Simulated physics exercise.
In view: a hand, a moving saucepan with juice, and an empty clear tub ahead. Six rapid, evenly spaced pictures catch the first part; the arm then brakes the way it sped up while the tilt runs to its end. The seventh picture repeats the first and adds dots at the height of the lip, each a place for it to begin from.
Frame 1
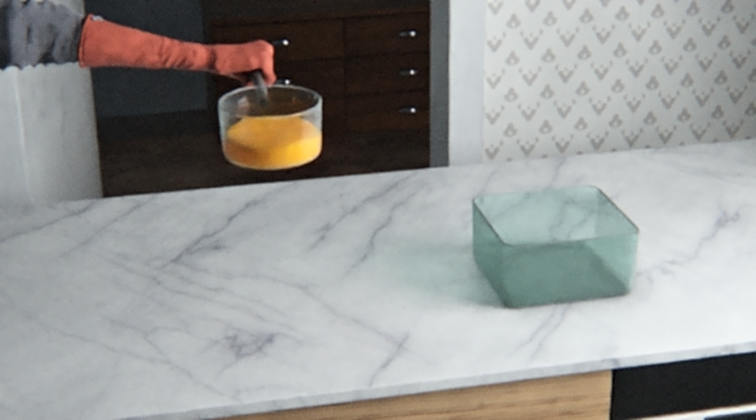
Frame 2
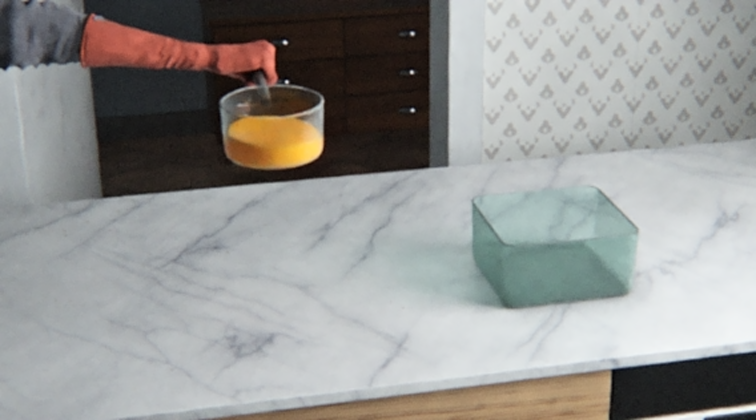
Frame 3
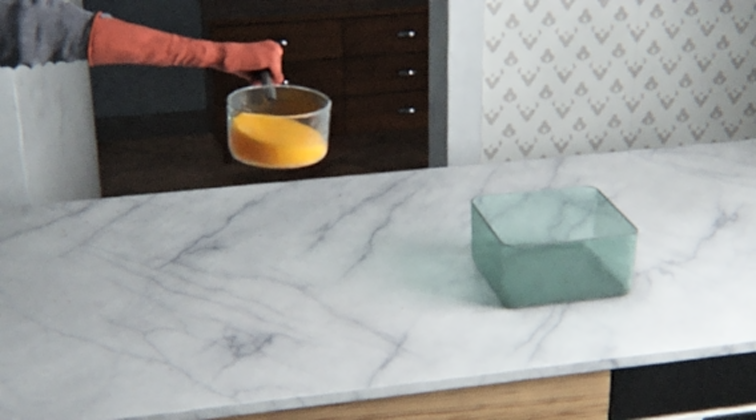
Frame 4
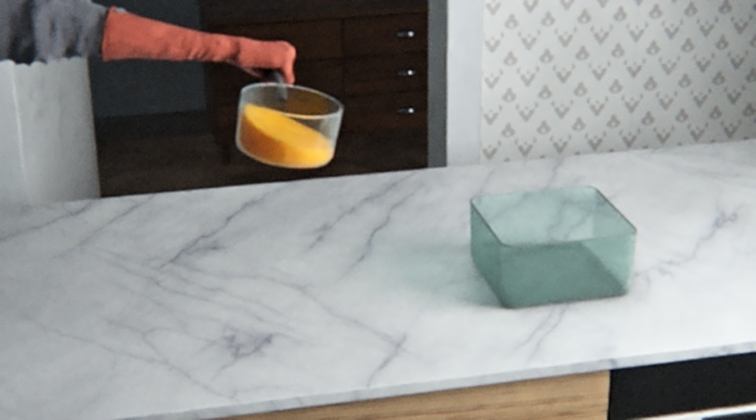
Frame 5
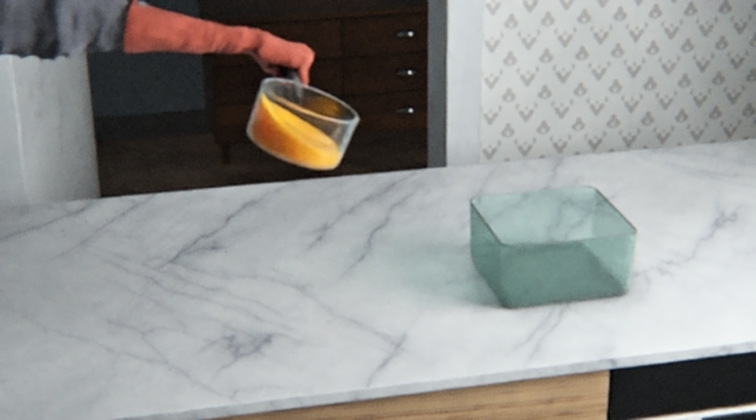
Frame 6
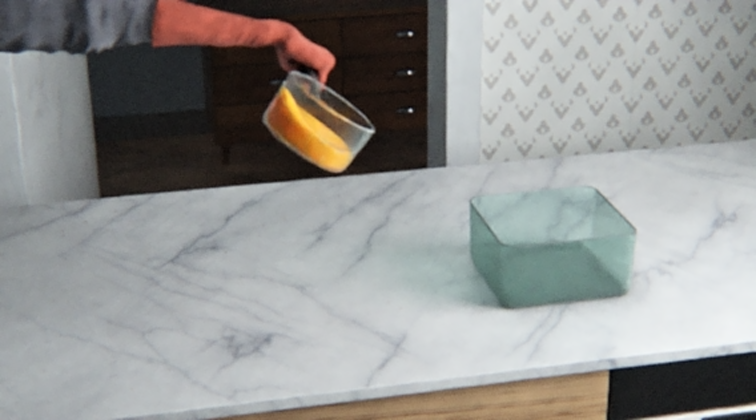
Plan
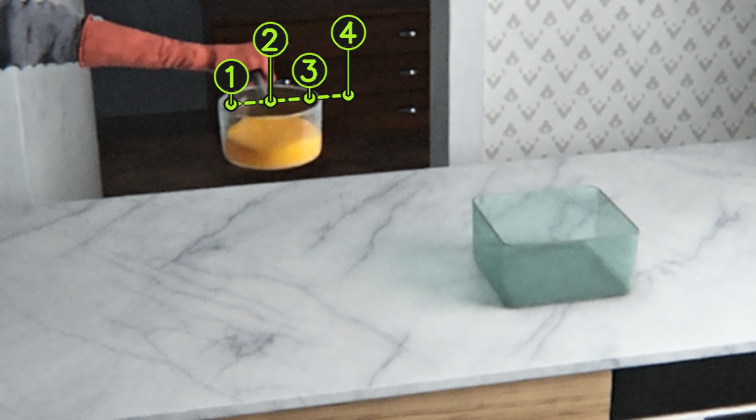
An arm in an orange-red sleeve or glove held a clear saucepan of orange juice upright above a marble counter, then moved it rightward and tilted it toward an empty, greenish clear tub.
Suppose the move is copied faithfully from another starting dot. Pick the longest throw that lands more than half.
2 is the one.
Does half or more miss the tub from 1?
Yes, it does.
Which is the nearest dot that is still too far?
That is dot 1.
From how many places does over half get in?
Three.
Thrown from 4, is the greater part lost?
No, that is safe.
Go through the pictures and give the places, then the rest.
Upright, lip at (318, 97); tub from (502, 306) to (632, 291); nothing has left yet, in the first picture.
Upright, lip at (320, 97); nothing has left yet, in the second picture.
Tipped about 3°, lip at (327, 99); nothing has left yet, in the third picture.
Tipped about 11°, lip at (339, 105); nothing has left yet, in the fourth picture.
Tipped about 22°, lip at (355, 113); nothing has left yet, in the fifth picture.
Tipped about 36°, lip at (371, 125); nothing has left yet, in the sixth picture.
On the marked copy, 1 at (231, 104); 2 at (270, 101); 3 at (309, 98); 4 at (348, 94).
Choosing 1, about 15 % lands in the tub, 78 % falls short and 7 % goes beside or beyond.
Choosing 2, about 62 % lands in the tub, 16 % falls short and 22 % goes beside or beyond.
Choosing 3, about 67 % lands in the tub, 13 % falls short and 19 % goes beside or beyond.
Choosing 4, about 89 % lands in the tub, 7 % falls short and 4 % goes beside or beyond.
